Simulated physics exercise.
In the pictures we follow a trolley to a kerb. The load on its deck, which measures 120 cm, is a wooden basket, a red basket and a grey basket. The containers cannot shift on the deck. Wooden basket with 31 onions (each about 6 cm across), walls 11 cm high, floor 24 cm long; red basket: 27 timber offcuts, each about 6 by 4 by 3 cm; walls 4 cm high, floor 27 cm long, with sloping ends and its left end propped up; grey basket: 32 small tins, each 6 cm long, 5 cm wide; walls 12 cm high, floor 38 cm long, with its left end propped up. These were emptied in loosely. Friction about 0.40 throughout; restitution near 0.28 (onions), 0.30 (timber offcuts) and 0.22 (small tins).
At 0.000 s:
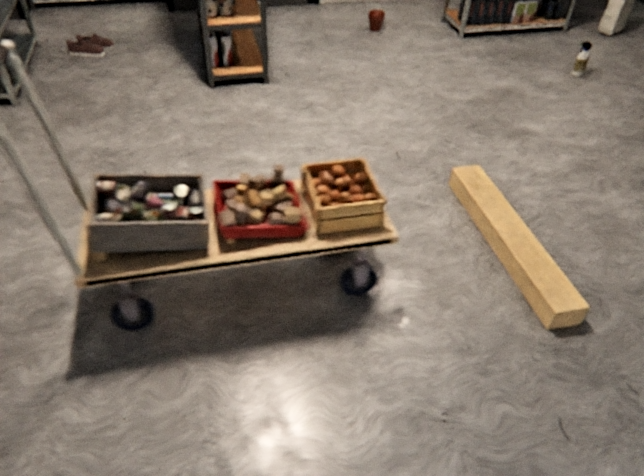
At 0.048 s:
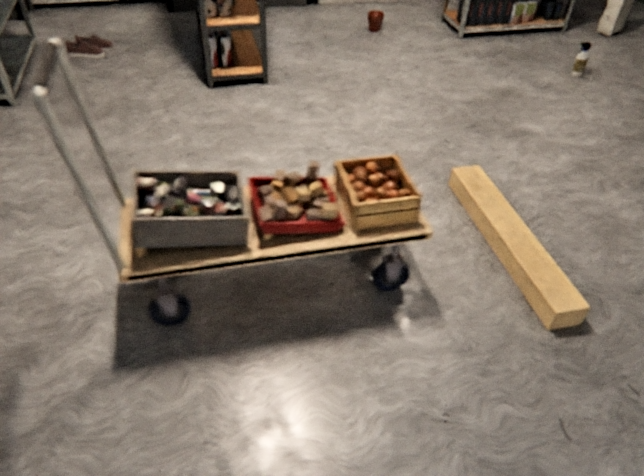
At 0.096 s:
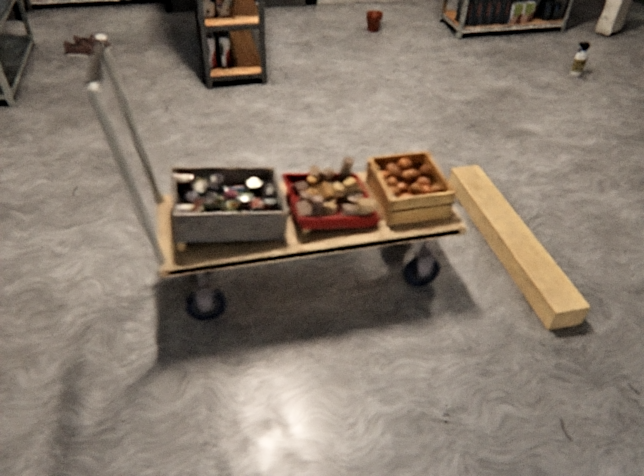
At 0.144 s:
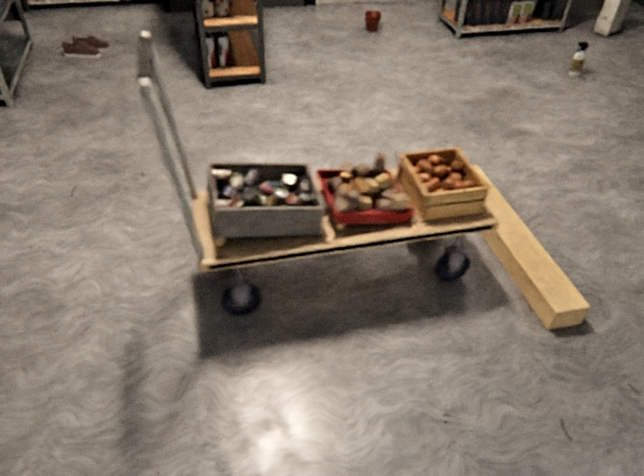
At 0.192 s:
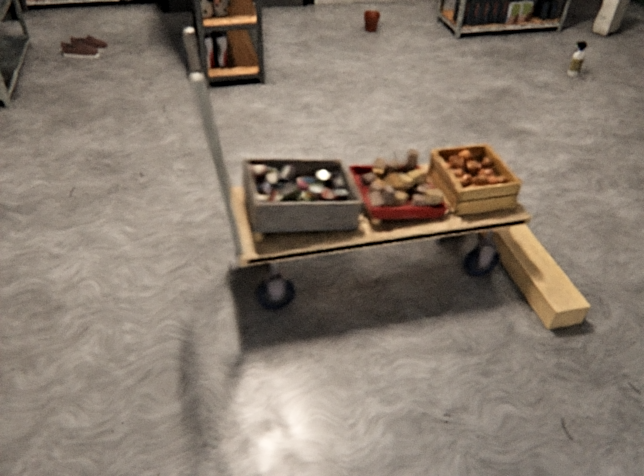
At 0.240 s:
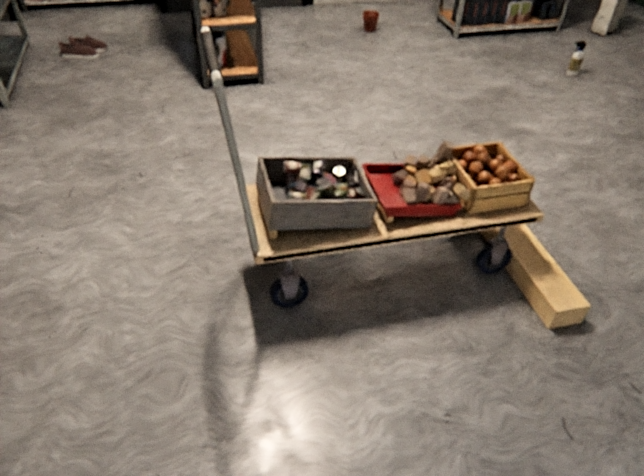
Flatbed trolley carrying grey, red and wooden containers rolling right up to a wooden beam, chunky pieces sliding rightward in the red one.
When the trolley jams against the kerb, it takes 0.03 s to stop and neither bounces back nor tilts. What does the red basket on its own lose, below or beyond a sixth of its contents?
It is going to lose a larger share than a sixth.
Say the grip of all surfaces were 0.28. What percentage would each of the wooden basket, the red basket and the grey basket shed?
In that setup wooden basket sheds 10 percent, red basket sheds 40 percent, and grey basket sheds 20 percent.
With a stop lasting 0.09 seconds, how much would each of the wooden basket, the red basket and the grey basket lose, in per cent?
In that case wooden basket 0, red basket 20 and grey basket 10 per cent.
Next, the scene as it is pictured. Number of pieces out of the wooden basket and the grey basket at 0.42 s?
Roughly - wooden basket: 1; grey basket: 2.
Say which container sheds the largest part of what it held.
It's the red basket.
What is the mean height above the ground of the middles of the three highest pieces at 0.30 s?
Roughly 58 centimetres.
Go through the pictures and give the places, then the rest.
In the first frame (we follow the rim corner now nearest the camera; the camera moves round a little), red basket at (222, 227); wooden basket at (321, 208); 64 cm still to roll; nothing out yet.
In the second frame, red basket at (261, 223); wooden basket at (359, 204); 49 cm still to roll.
In the third frame, red basket at (299, 218); wooden basket at (395, 199); 35 cm still to roll.
In the fourth frame, red basket at (336, 213); wooden basket at (430, 195); 20 cm still to roll.
In the fifth frame, red basket at (373, 208); wooden basket at (464, 190); 6 cm still to roll.
In the sixth frame, red basket at (387, 206); wooden basket at (477, 187); stopped; 1 out, the lowest offcut at (463, 191).
After 0.30 s, 0 of 31 out of the wooden basket, 4 of 27 out of the red basket and 0 of 32 out of the grey basket.
After 0.42 s, 1 of 31 out of the wooden basket, 4 of 27 out of the red basket and 2 of 32 out of the grey basket.
After 0.65 s, 1 of 31 out of the wooden basket, 7 of 27 out of the red basket and 7 of 32 out of the grey basket.
Outcome (at 1.15 s), 1 of 31 out of the wooden basket, 9 of 27 out of the red basket and 7 of 32 out of the grey basket. Asked share, 9 of 27, 33 per cent.
